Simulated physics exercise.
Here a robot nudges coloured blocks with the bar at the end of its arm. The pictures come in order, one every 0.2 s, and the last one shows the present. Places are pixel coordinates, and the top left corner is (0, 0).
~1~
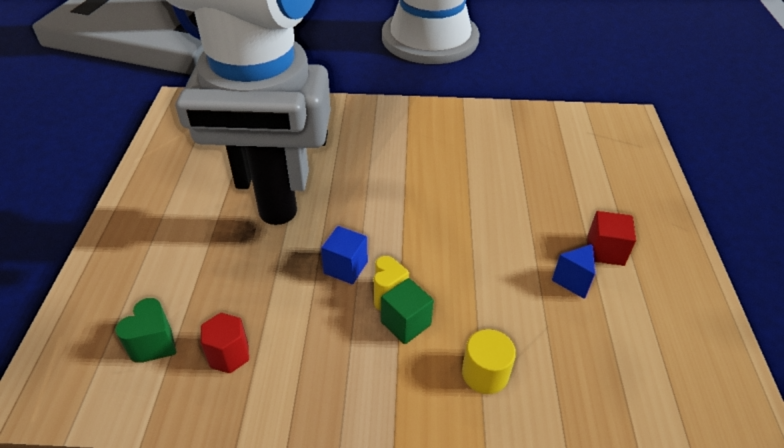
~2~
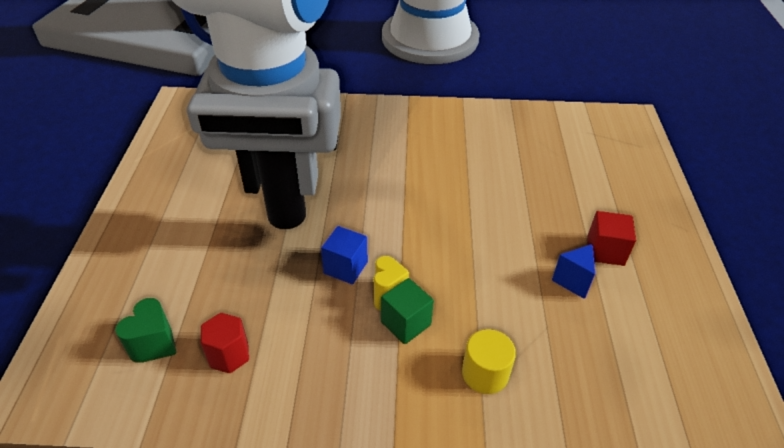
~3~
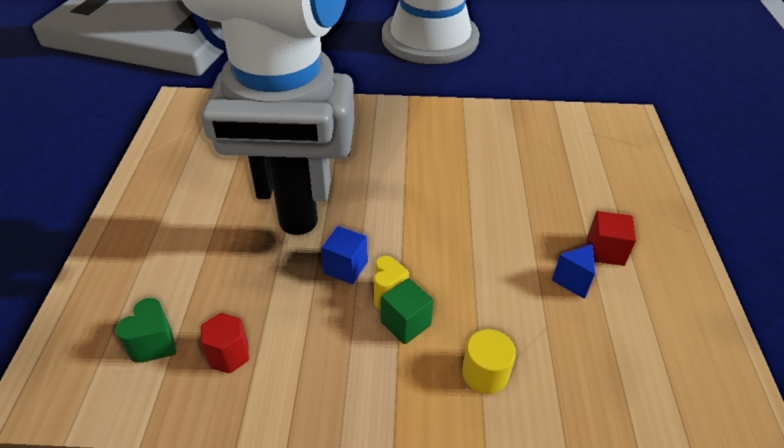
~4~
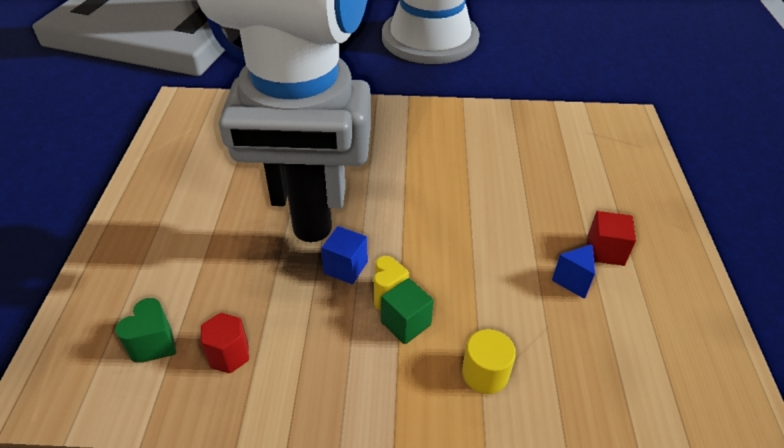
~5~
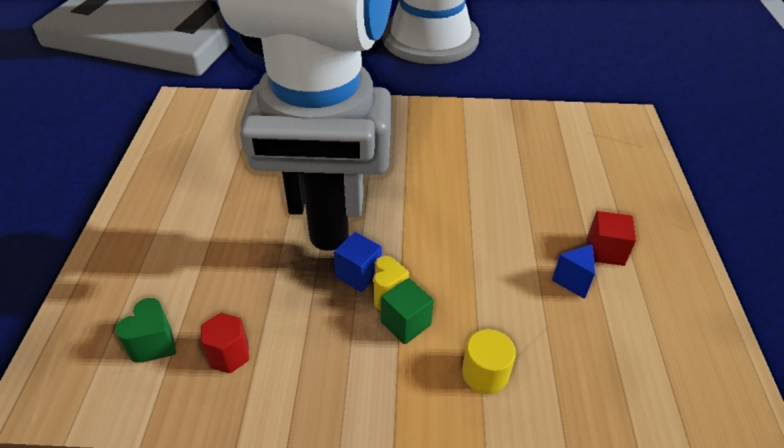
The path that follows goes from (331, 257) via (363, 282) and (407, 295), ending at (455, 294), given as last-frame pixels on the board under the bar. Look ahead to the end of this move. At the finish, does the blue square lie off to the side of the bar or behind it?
Final answer: No.
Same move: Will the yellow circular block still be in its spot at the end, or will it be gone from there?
It is untouched.
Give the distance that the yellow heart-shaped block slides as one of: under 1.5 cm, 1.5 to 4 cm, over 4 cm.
Beyond 4 cm.
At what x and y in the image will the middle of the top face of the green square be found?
Just about (428, 313).
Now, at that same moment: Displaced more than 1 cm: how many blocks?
Answer: Three or more.
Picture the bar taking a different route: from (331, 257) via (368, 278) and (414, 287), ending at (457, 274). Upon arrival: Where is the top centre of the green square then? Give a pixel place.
Roughly at (428, 316).
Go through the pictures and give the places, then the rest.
Tip of the bar (278, 213), middles of tops, blue square (344, 241), yellow heart-shaped block (389, 270), green square (407, 298), yellow circular block (491, 349), in the first frame.
Bar (287, 218), nothing pushed, in the second frame.
Bar (299, 223), nothing pushed, in the third frame.
Bar (313, 230), nothing pushed, in the fourth frame.
Bar (329, 238), blue square (358, 248), yellow heart-shaped block (389, 270), green square (407, 298), yellow circular block (491, 349), in the fifth frame.
On the path given first. One third of the way, bar (363, 263); blue square (401, 262), turned 20° anticlockwise; yellow heart-shaped block (428, 280), turned 20° clockwise; green square (425, 311), turned 45° clockwise.
Two thirds of the way, bar (410, 276); blue square (450, 271), turned 35° anticlockwise; yellow heart-shaped block (477, 291), turned 45° clockwise; green square (428, 313), turned 55° clockwise.
At the end, bar (457, 275); blue square (498, 275), turned 10° anticlockwise; yellow heart-shaped block (512, 302), turned 80° clockwise; green square (428, 313), turned 55° clockwise; yellow circular block unmoved.
